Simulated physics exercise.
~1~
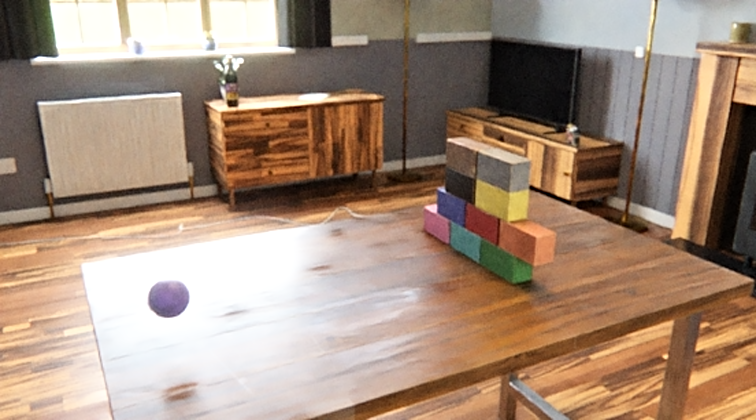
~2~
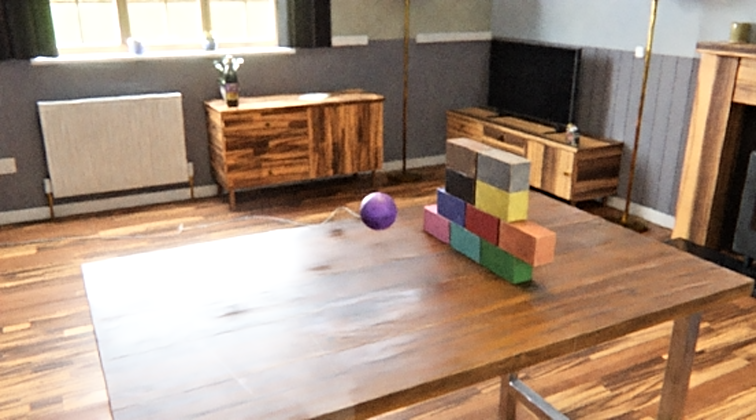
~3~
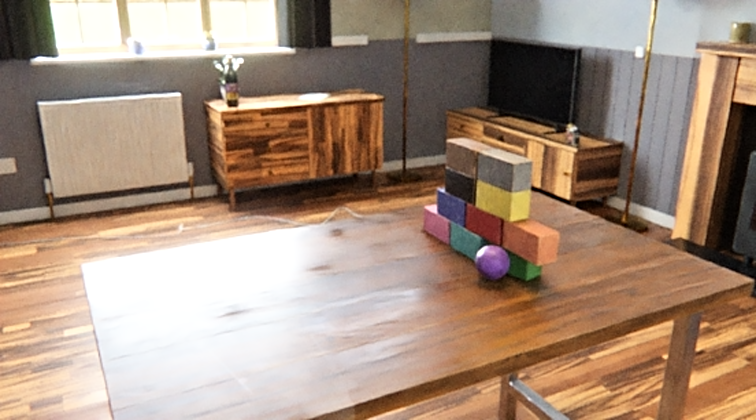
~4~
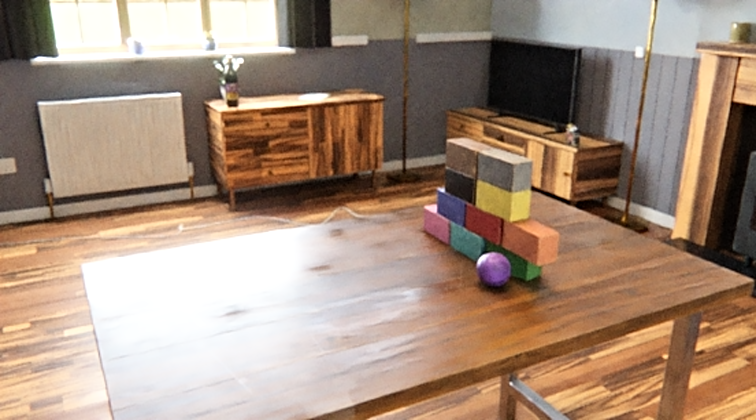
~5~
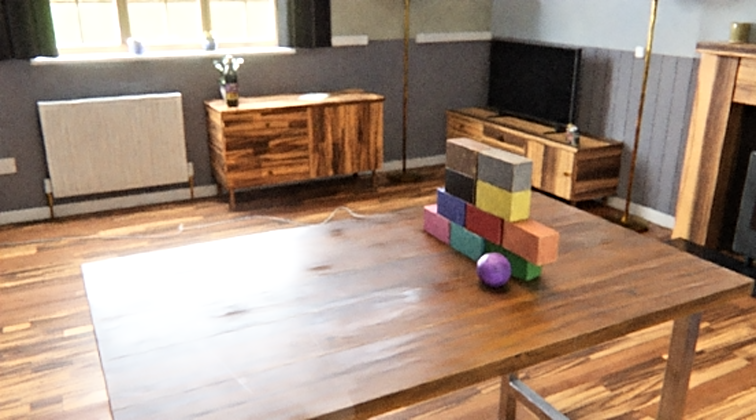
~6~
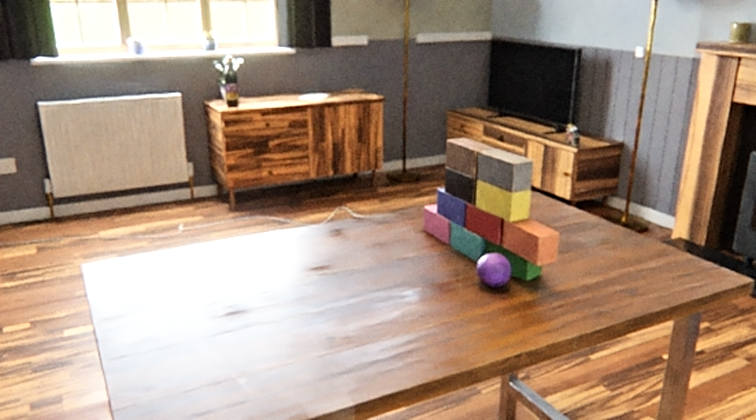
In the video, a purple ball moves rightward above a wooden table toward a stacked pile of colorful blocks, reaching its front near the green block, which shifts slightly. The ball comes to rest beside the pile, and the blocks remain stacked, with the grey and yellow ones still upright.
